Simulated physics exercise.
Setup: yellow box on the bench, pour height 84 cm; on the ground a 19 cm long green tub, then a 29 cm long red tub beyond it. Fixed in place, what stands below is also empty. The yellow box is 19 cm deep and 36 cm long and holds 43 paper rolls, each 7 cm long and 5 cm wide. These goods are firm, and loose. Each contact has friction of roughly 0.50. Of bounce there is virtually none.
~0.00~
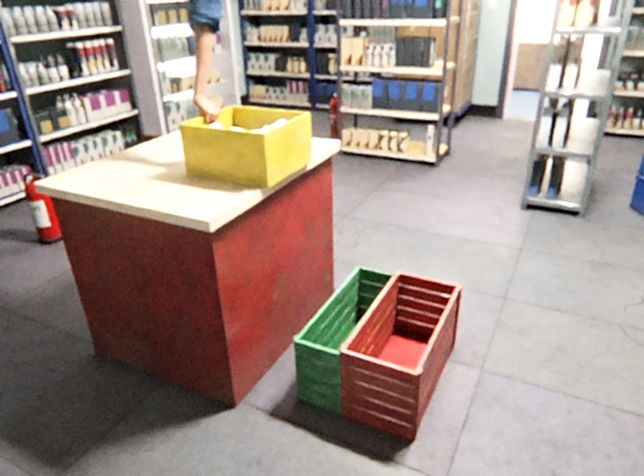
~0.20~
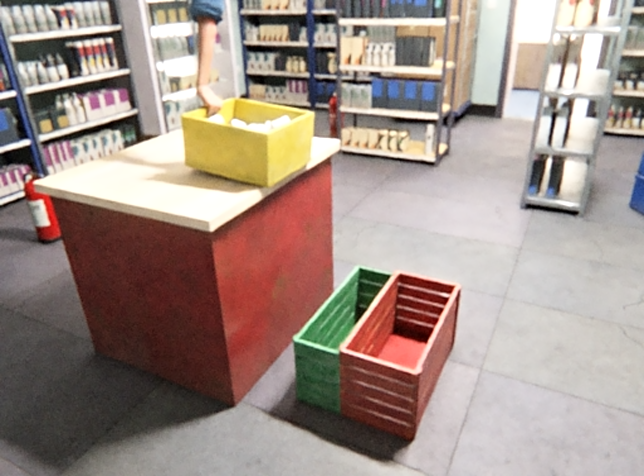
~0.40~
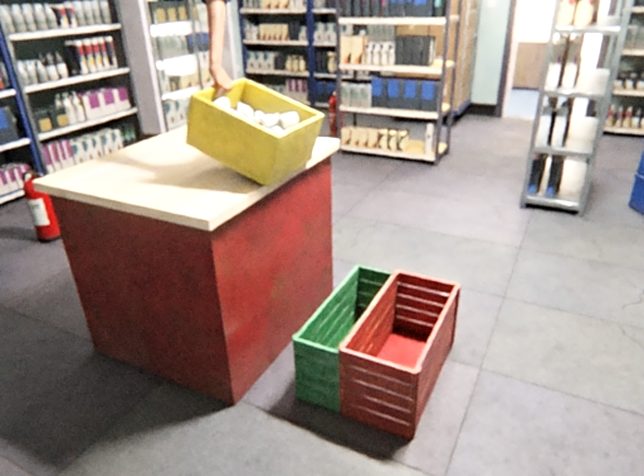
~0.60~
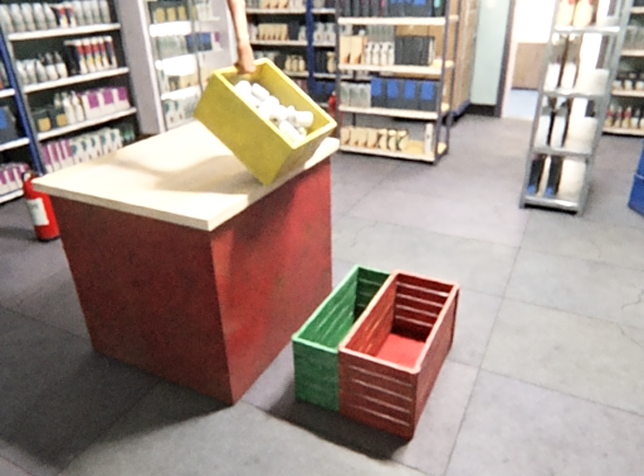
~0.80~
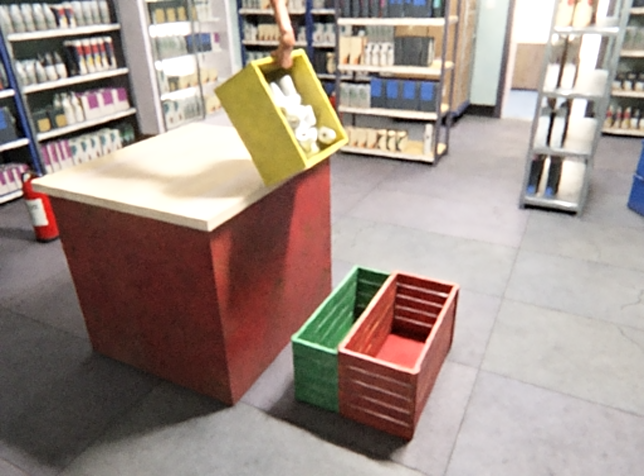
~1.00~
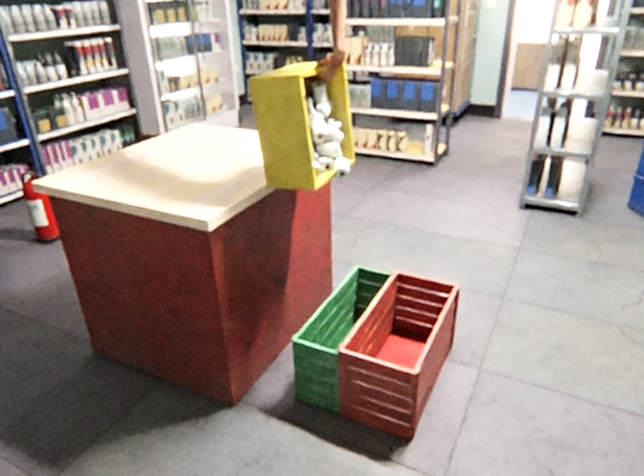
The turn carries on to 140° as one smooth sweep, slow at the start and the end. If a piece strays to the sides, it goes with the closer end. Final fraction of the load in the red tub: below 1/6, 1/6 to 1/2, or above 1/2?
Expect more than one piece in two.
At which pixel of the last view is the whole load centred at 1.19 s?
Centre: Approx. (324, 165).
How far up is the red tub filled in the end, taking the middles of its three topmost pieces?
Around 9 centimetres.
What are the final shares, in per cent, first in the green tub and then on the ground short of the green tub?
The shares come out near 30 and 0 in a hundred.
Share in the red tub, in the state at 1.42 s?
Share: About 20 %.
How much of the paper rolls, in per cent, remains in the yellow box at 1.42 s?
About 35 per cent.
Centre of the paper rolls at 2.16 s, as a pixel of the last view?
I'd place it about (403, 364) in the last view.
After 1.19 s, tilt 105°; 35 still in the yellow box and 8 in the air.
After 1.42 s, tilt 126°; 14 still in the yellow box, 8 in the red tub and 21 in the air.
After 1.74 s, tilt 140°; 7 in the green tub, 28 in the red tub, 1 on the ground beyond the red tub and 7 in the air.
Outcome (at 2.16 s), 12 in the green tub, 30 in the red tub and 1 on the ground beyond the red tub. Asked share, 30 of 43, 70 per cent.
